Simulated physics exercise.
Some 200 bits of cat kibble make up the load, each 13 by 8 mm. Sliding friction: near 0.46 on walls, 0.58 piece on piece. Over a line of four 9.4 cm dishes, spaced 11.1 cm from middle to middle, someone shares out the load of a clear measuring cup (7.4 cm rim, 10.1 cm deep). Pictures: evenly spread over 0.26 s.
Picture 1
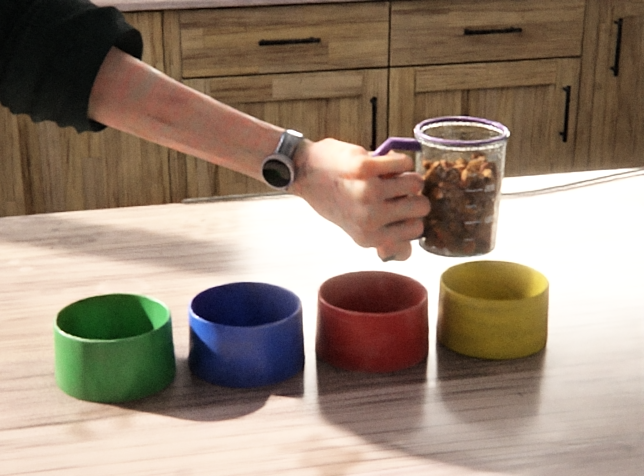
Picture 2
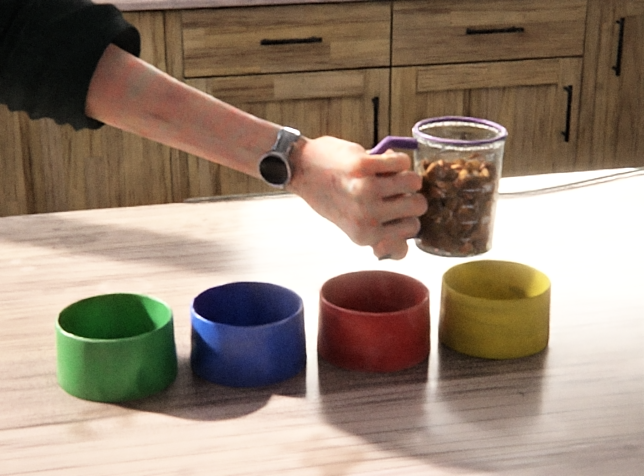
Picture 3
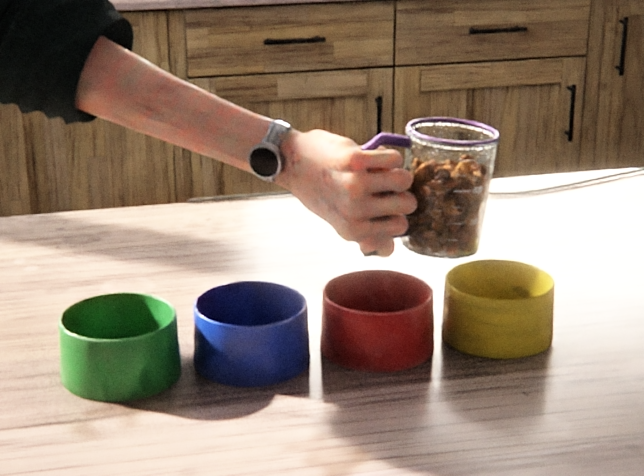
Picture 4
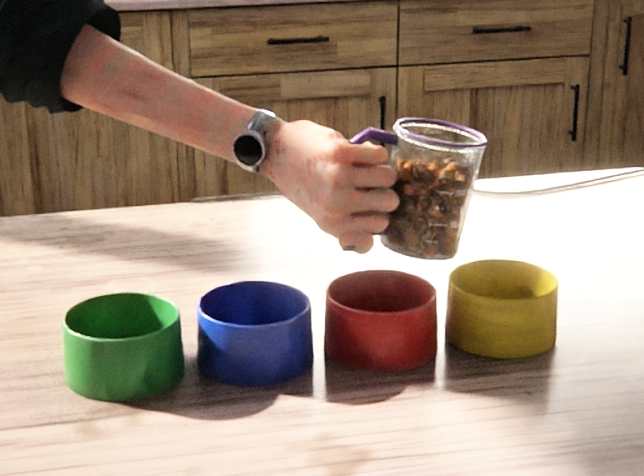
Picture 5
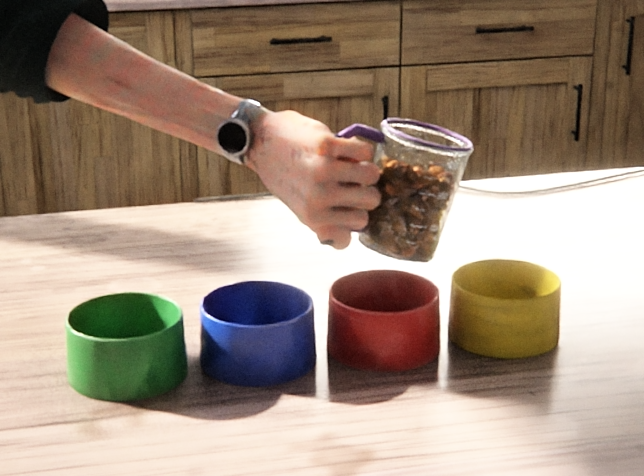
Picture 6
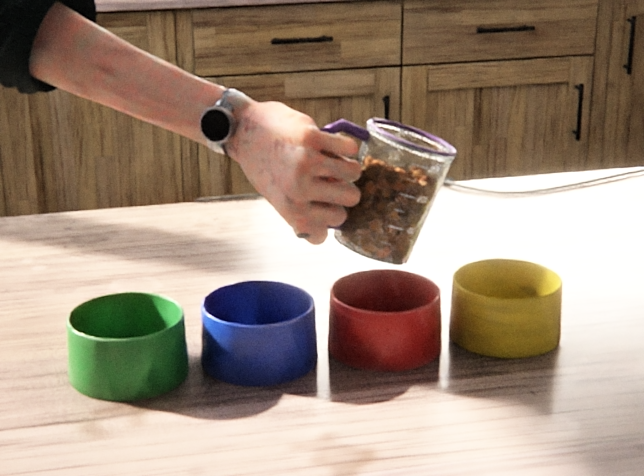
A hand wearing a round-faced watch grips the purple handle of a clear measuring cup of brown kibble, seen from slightly above a sunlit pale wooden table before wooden cabinets. Four round dishes stand in a row, green, blue, red and yellow from left to right. The hand carries the cup a short way left above them, gradually tilting it rightward, while the view drifts very slightly left.
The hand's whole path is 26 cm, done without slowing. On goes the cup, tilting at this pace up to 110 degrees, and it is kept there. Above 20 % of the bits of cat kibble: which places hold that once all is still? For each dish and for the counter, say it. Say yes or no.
Red dish: No, blue dish: Yes, green dish: No, yellow dish: No, counter: No.
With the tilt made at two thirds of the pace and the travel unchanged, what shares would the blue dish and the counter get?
Then: Blue 90; counter 0.
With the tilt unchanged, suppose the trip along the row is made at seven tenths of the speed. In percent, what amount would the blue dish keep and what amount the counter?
The shares would then be blue 100 and counter 0.
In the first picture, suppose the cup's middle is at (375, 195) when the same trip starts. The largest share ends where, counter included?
Result - top receiver is green.
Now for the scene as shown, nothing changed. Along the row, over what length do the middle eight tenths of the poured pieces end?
About 5 cm.
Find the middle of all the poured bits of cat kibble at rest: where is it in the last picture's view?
After settling, the middle sits near (252, 333).
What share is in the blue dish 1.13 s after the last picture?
35 %.
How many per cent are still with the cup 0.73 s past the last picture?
Around 100 percent.
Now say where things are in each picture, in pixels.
The first picture shows cup at (459, 188), tilt 0 degrees, lip at (503, 128), moved 0.0 cm; middle of the pieces at (459, 201); yellow dish at (494, 280); red dish at (373, 292); blue dish at (246, 304); green dish at (112, 317).
The second picture shows cup at (456, 188), tilt 1 degrees, lip at (502, 129), moved 0.4 cm; middle of the pieces at (456, 201).
The third picture shows cup at (446, 189), tilt 5 degrees, lip at (495, 132), moved 1.6 cm; middle of the pieces at (445, 202).
The fourth picture shows cup at (429, 190), tilt 10 degrees, lip at (482, 137), moved 3.4 cm; middle of the pieces at (427, 203).
The fifth picture shows cup at (411, 192), tilt 15 degrees, lip at (468, 143), moved 5.2 cm; middle of the pieces at (408, 205).
The sixth picture shows cup at (391, 193), tilt 20 degrees, lip at (452, 149), moved 7.1 cm; middle of the pieces at (387, 206); yellow dish at (507, 279); red dish at (385, 291); blue dish at (258, 303); green dish at (125, 316).
Then, 0.44 s after the last picture, tilt 63 degrees; cup holds 100 %.
Then, 0.73 s after the last picture, tilt 92 degrees; cup holds 100 %.
Then, 1.13 s after the last picture, tilt 110 degrees; cup holds 65 %, blue 35 %.
In the end, red 0 %, blue 95 %, green 0 %, yellow 0 %, counter 0 %, cup 5 %.
